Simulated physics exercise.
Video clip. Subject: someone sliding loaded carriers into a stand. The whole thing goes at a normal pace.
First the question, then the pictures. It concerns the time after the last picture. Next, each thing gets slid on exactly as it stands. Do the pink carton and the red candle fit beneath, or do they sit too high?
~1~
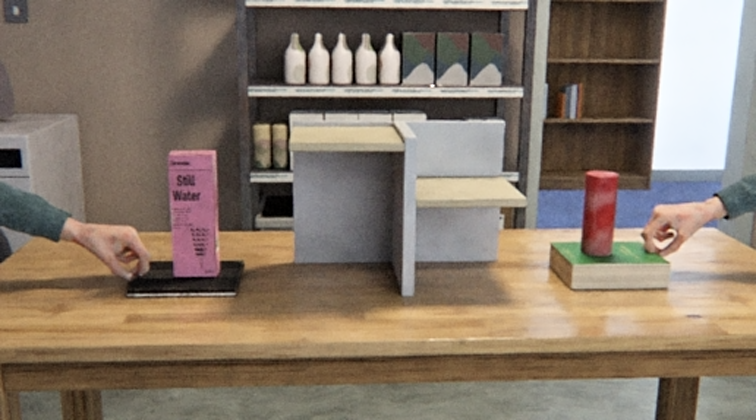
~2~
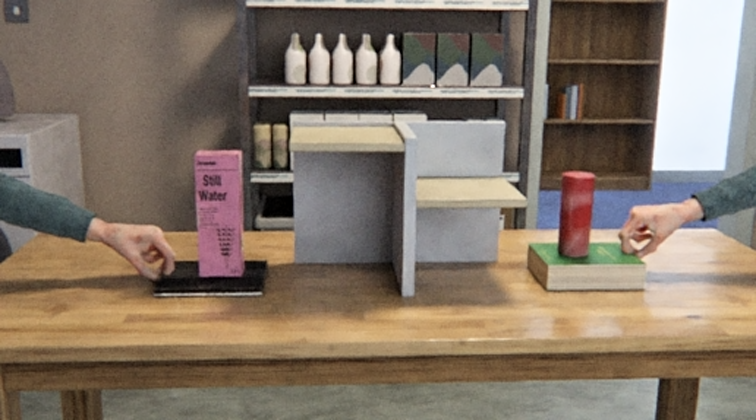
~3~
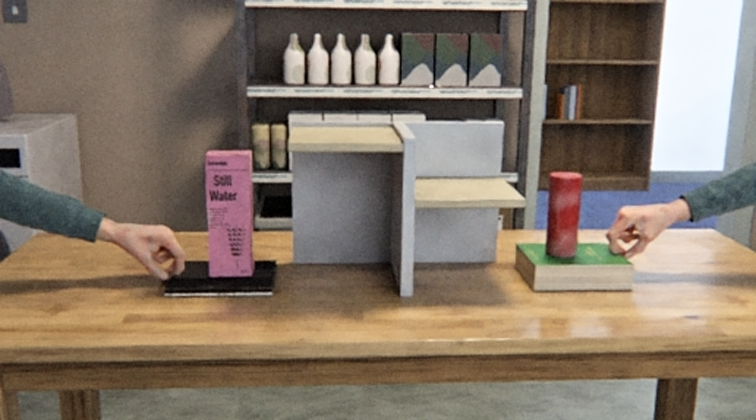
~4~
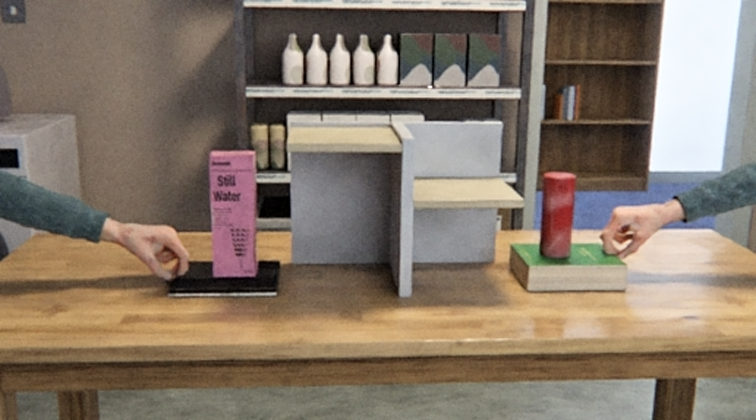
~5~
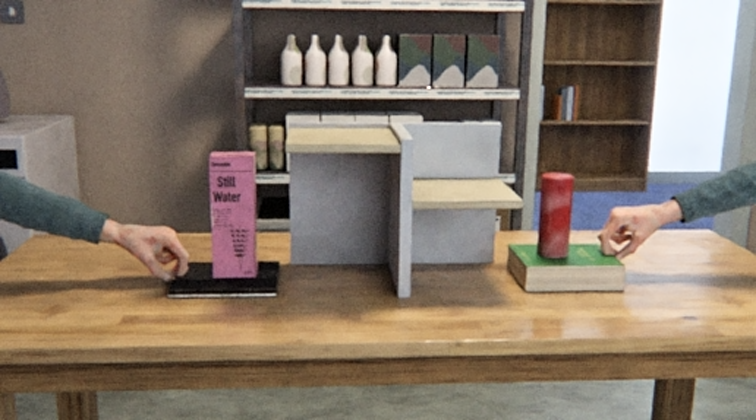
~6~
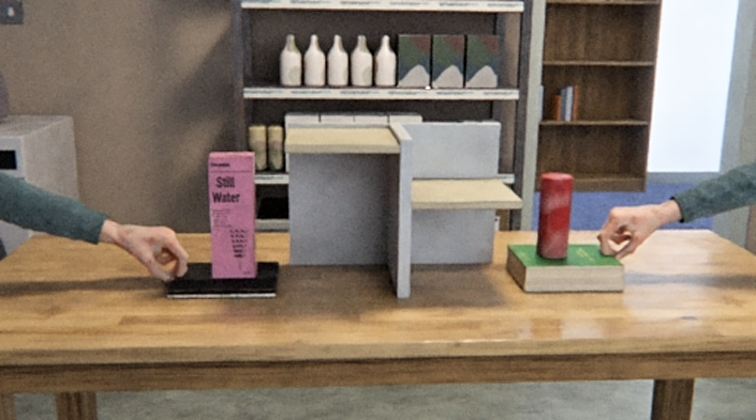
Each in turn: The pink carton fits beneath, the red candle sits too high and is scraped off.
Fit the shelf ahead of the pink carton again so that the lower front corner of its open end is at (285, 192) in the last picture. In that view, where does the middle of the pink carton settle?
(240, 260).
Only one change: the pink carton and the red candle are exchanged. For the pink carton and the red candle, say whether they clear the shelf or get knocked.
After the change, the pink carton runs into the shelf and the red candle fits beneath.
Then, 1.12 s after the last picture, pink carton pushed back on its carrier near (287, 215); red candle tipped 24° from how it was near (518, 214).
Then, 1.50 s after the last picture, pink carton pushed back on its carrier near (307, 215); red candle on its side near (537, 238).
At rest, the pink carton clears the shelf, near (347, 215); the red candle strikes the shelf, near (542, 252).
